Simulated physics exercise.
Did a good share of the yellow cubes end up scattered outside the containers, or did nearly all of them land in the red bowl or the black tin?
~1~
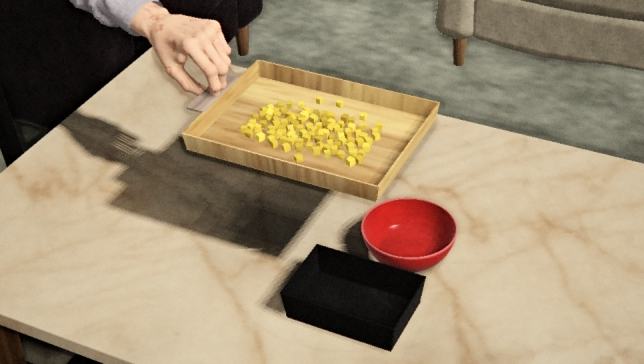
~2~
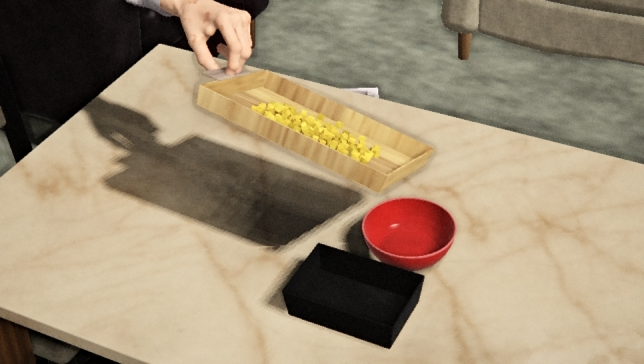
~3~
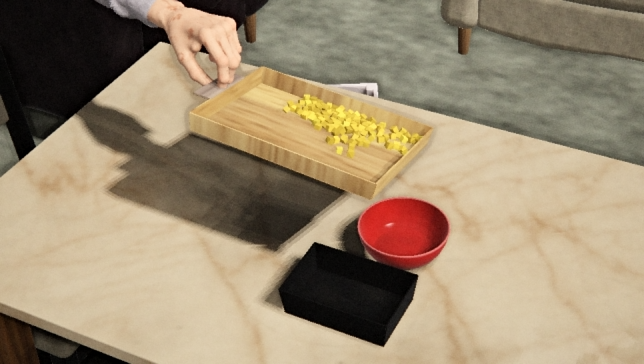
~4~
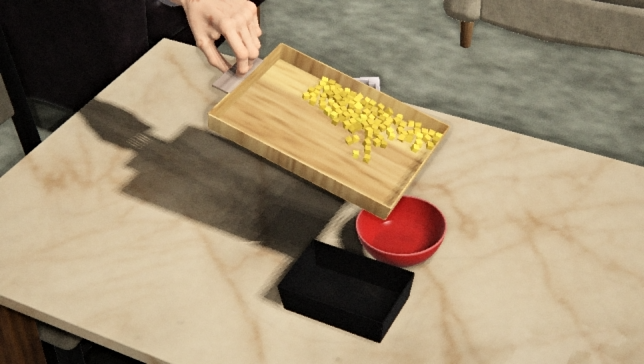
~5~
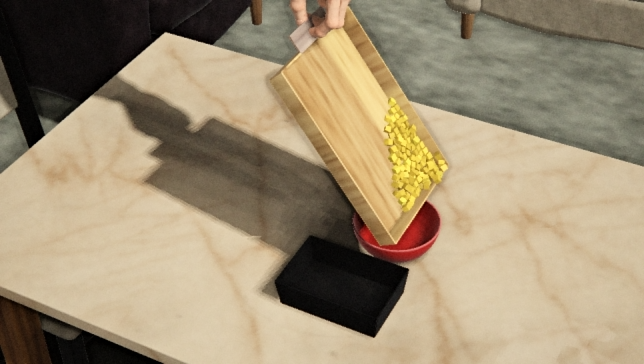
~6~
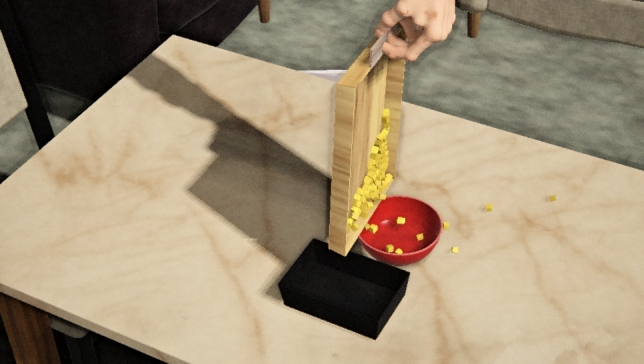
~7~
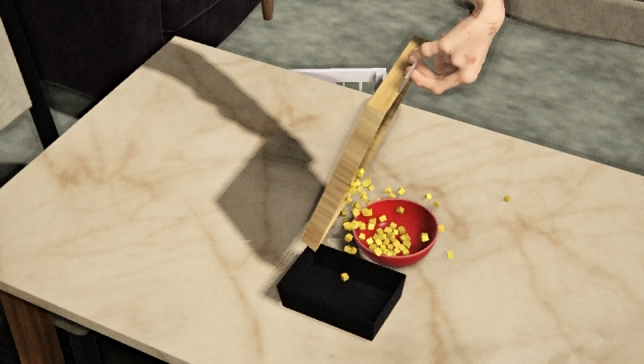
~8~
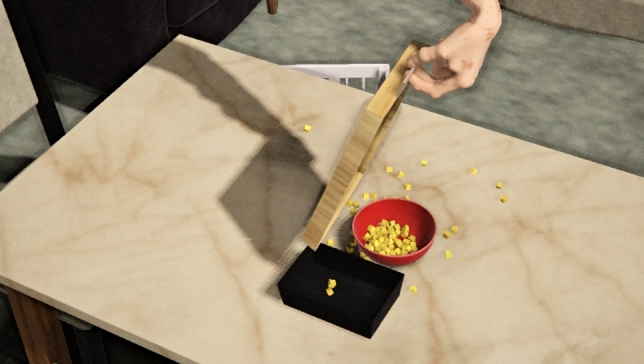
A good share of them ended up scattered outside. Many others landed in the red bowl, while the black tin caught hardly any.
A wooden tray of small yellow cubes, held by a hand, tipped slightly, levelled out, then moved right and swung steeply over, pouring a heap into the red bowl while many other cubes scattered around it and the black tin.
